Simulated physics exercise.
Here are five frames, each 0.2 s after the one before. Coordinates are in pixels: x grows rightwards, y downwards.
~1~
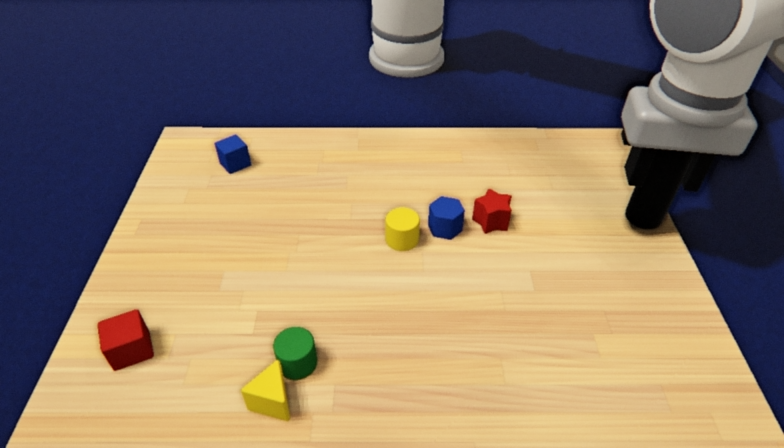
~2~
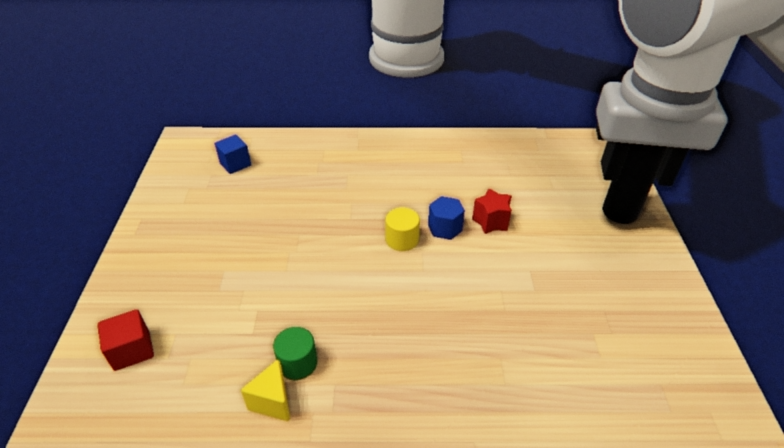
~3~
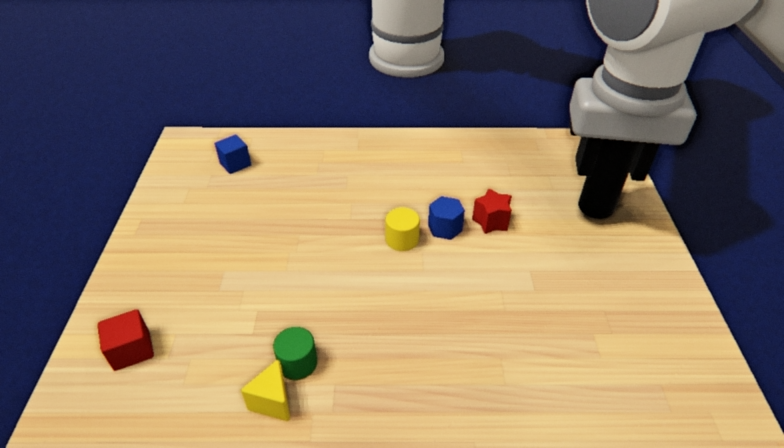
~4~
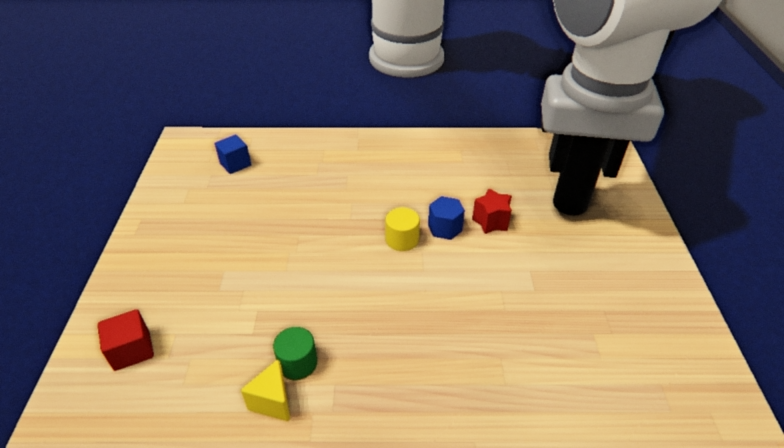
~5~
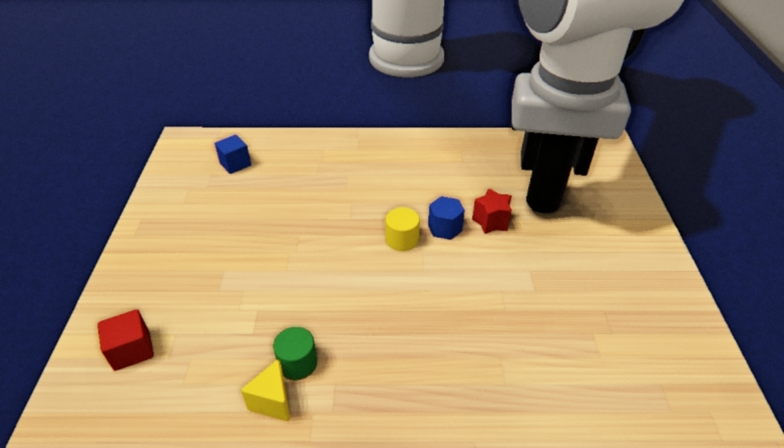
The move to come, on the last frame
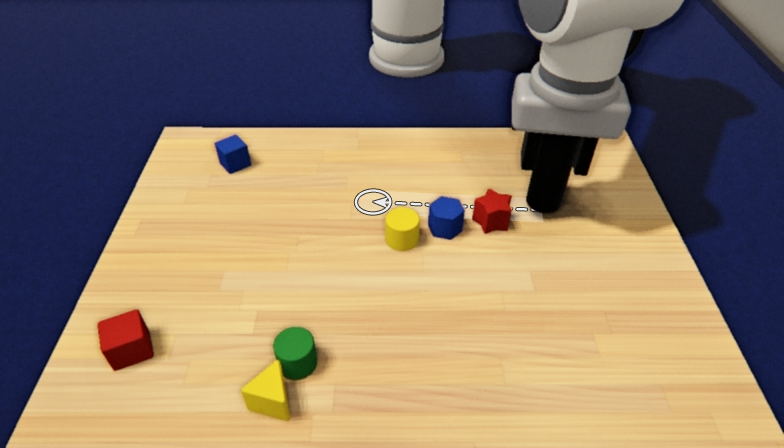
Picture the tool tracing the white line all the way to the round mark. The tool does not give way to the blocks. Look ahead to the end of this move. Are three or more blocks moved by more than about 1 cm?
The answer is no.
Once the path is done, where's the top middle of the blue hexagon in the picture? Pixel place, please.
The centre of its top face lies at (435, 217).
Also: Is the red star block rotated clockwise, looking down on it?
No - that is not the case.
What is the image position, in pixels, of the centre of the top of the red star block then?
At roughly (470, 207).
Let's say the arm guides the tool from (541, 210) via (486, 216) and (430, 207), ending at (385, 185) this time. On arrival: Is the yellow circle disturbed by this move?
The yellow circle changes place.
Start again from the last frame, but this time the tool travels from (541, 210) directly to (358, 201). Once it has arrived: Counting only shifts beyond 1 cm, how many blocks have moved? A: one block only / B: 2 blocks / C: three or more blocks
Letter B.
Drawn move, straight from (541, 210) to (373, 202).
What follows on the original path. One third of the way, tool at (485, 201); blue hexagon at (440, 210), turned 15° clockwise; red star block at (474, 207), turned 60° anticlockwise.
Two thirds of the way, tool at (428, 198); yellow circle at (399, 219); blue hexagon at (435, 217), turned 35° clockwise; red star block at (470, 207), turned 105° anticlockwise.
At the end, tool at (373, 195); yellow circle at (399, 219); blue hexagon at (435, 217), turned 35° clockwise; red star block at (470, 207), turned 105° anticlockwise.
